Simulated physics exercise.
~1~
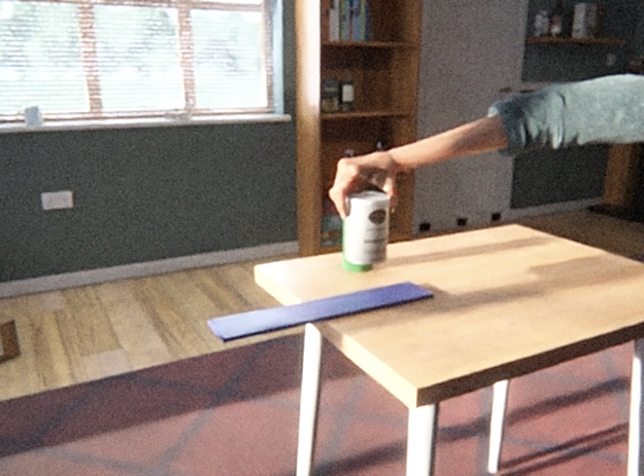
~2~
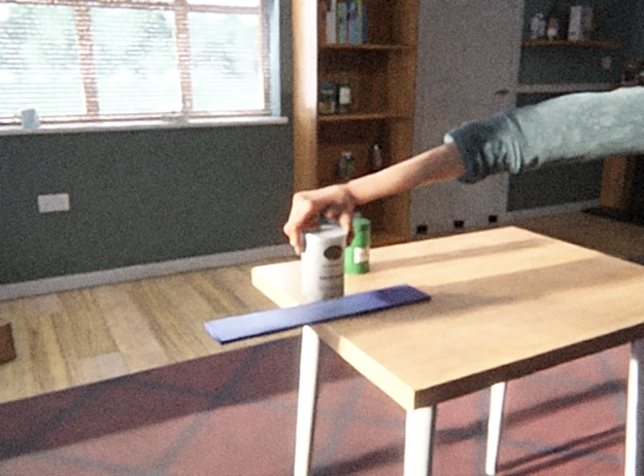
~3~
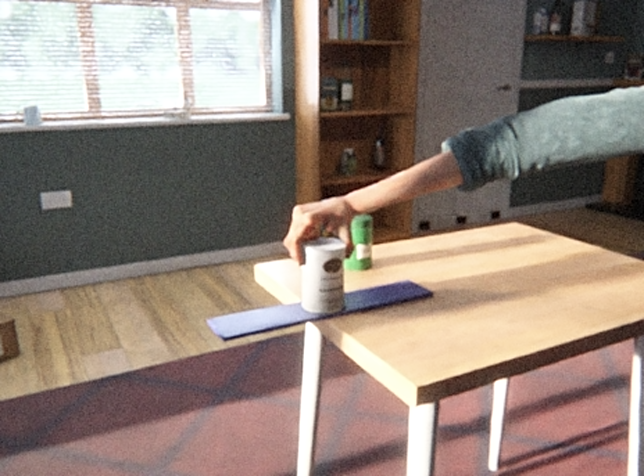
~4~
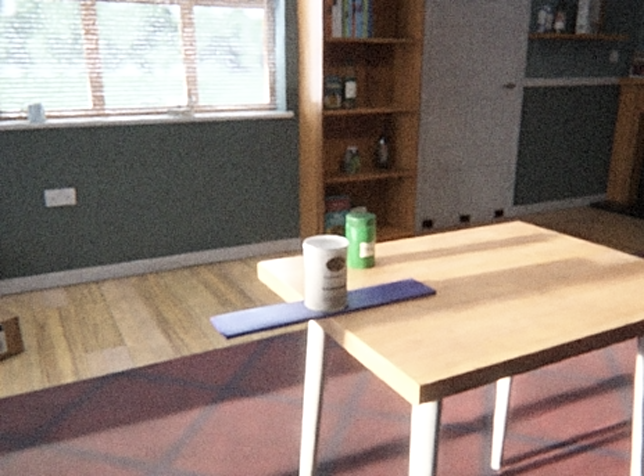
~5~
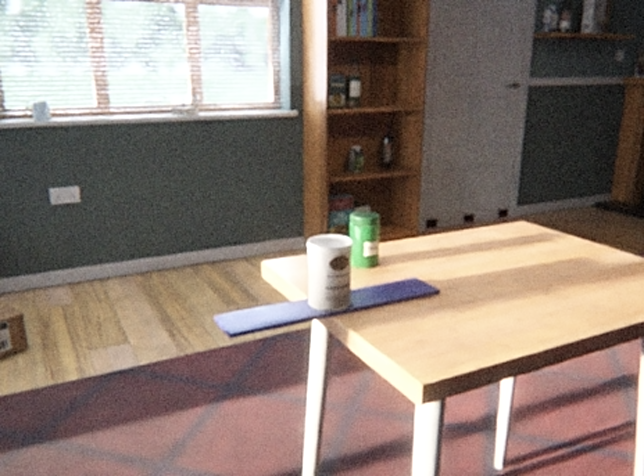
A blue board juts past the left edge of a light wooden table in a sunlit room, seen from a slightly swaying hand-held view. A green jar stands on the table behind the board, with a window at the left and a wooden shelf unit beyond. A hand reaching in from the right holds a white tin upright in front of the jar, then carries it left and lowers it onto the board near the table's edge. The hand lets go and withdraws. The tin stays upright, the jar stands still, and the board keeps its balance.
